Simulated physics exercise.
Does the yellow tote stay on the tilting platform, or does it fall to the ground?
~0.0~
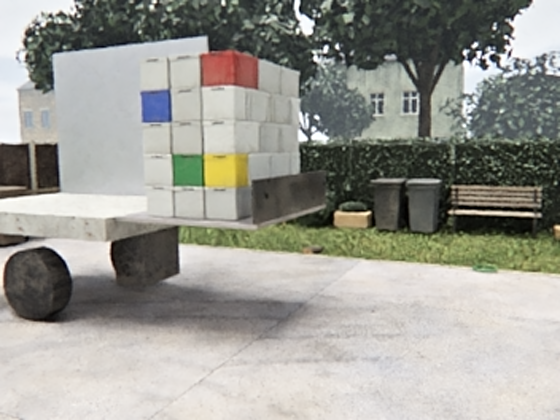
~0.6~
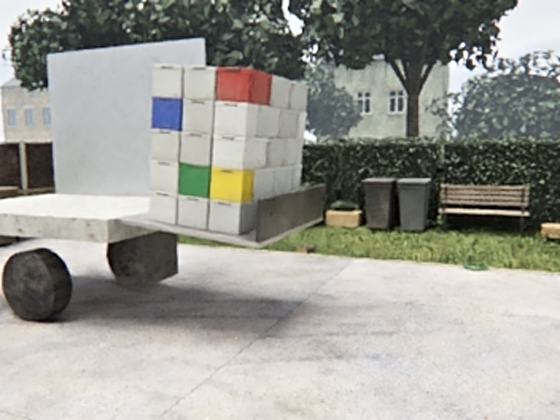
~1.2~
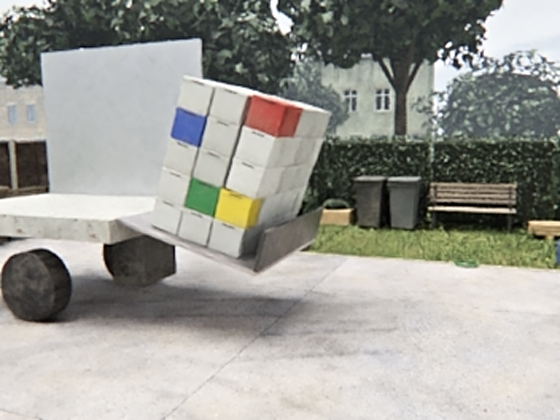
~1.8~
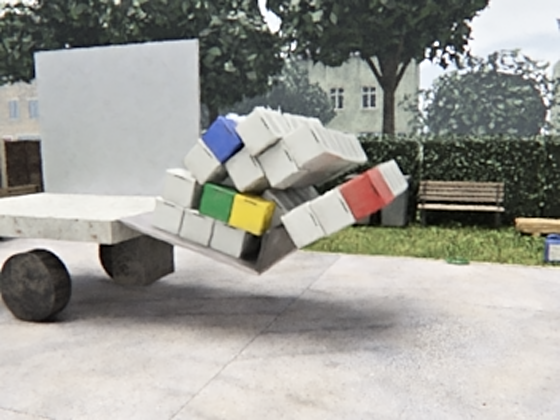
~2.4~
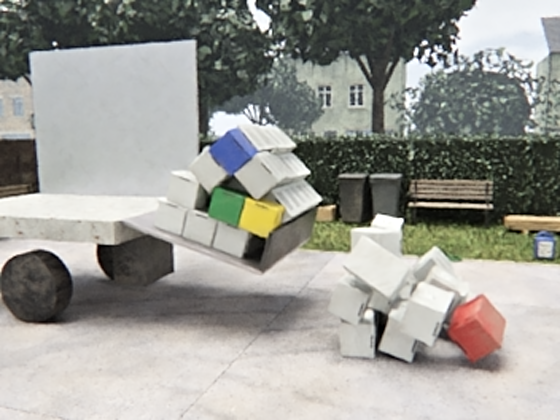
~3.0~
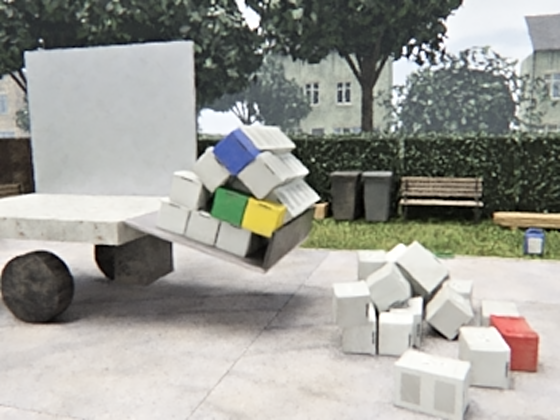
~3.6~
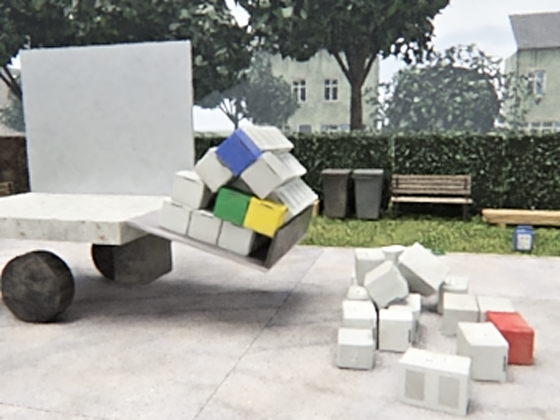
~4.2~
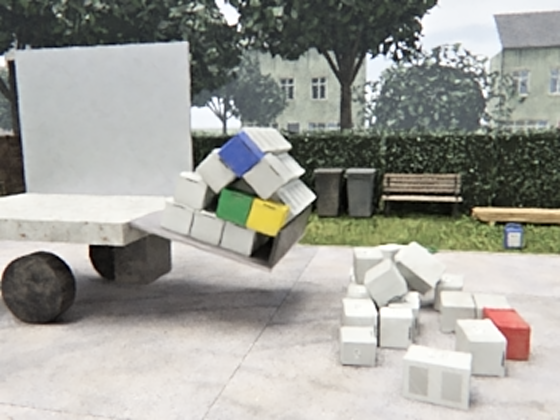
The yellow tote stays on the platform, leaning among the totes still heaped there.
